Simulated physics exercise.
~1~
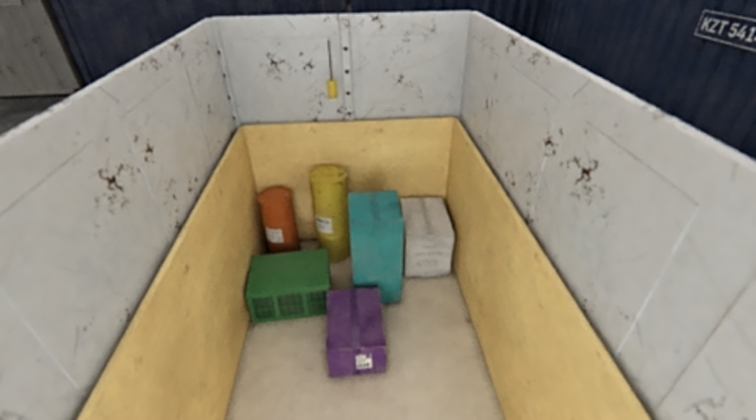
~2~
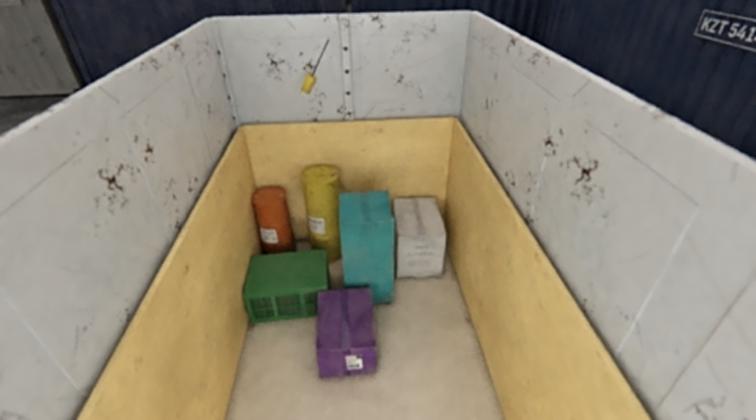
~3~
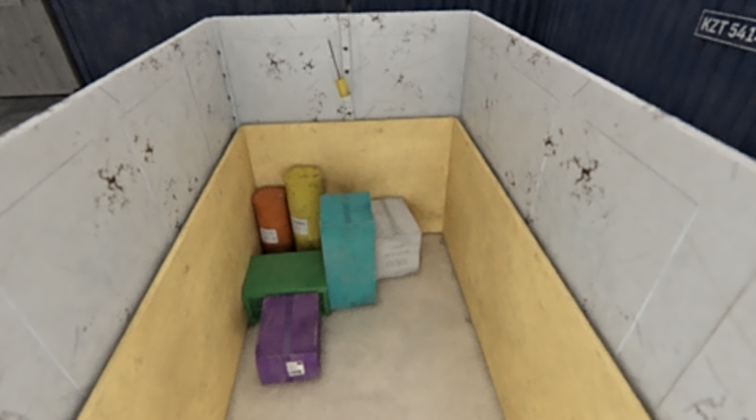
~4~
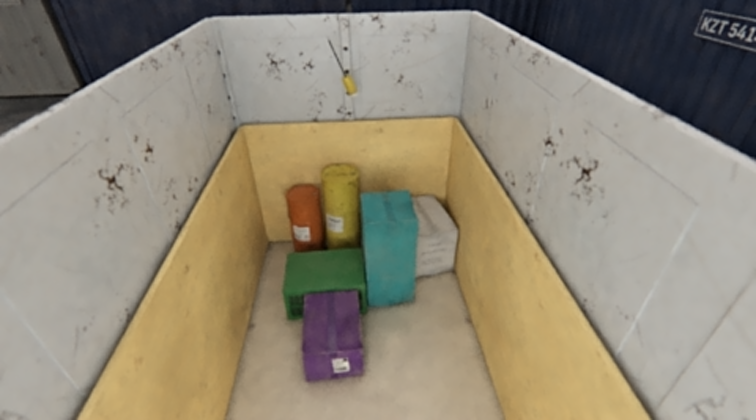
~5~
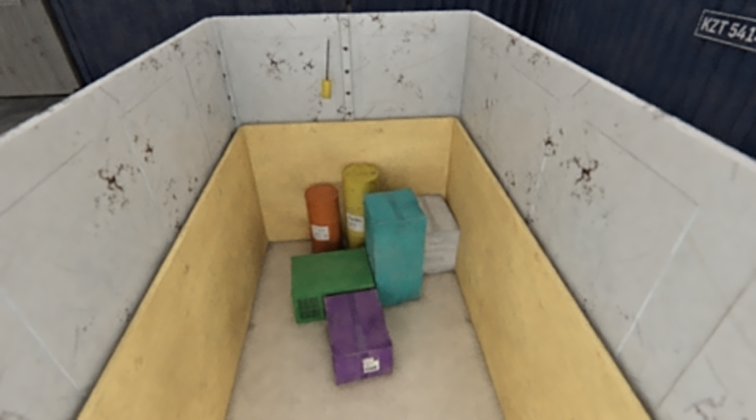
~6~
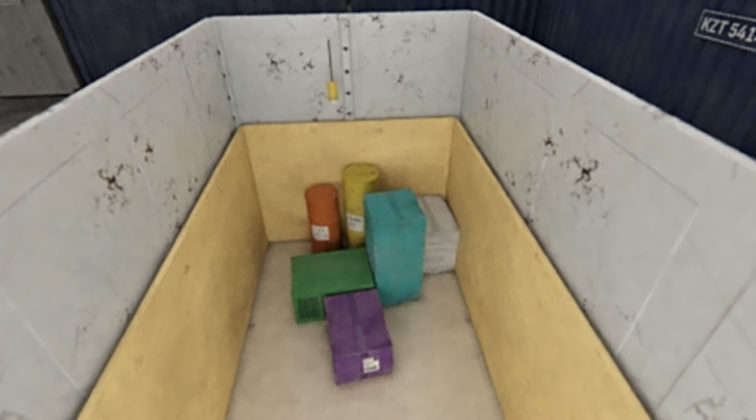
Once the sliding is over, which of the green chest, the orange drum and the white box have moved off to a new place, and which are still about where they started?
The green chest and the orange drum end up in new places, further to the right. The white box ends about where it started.
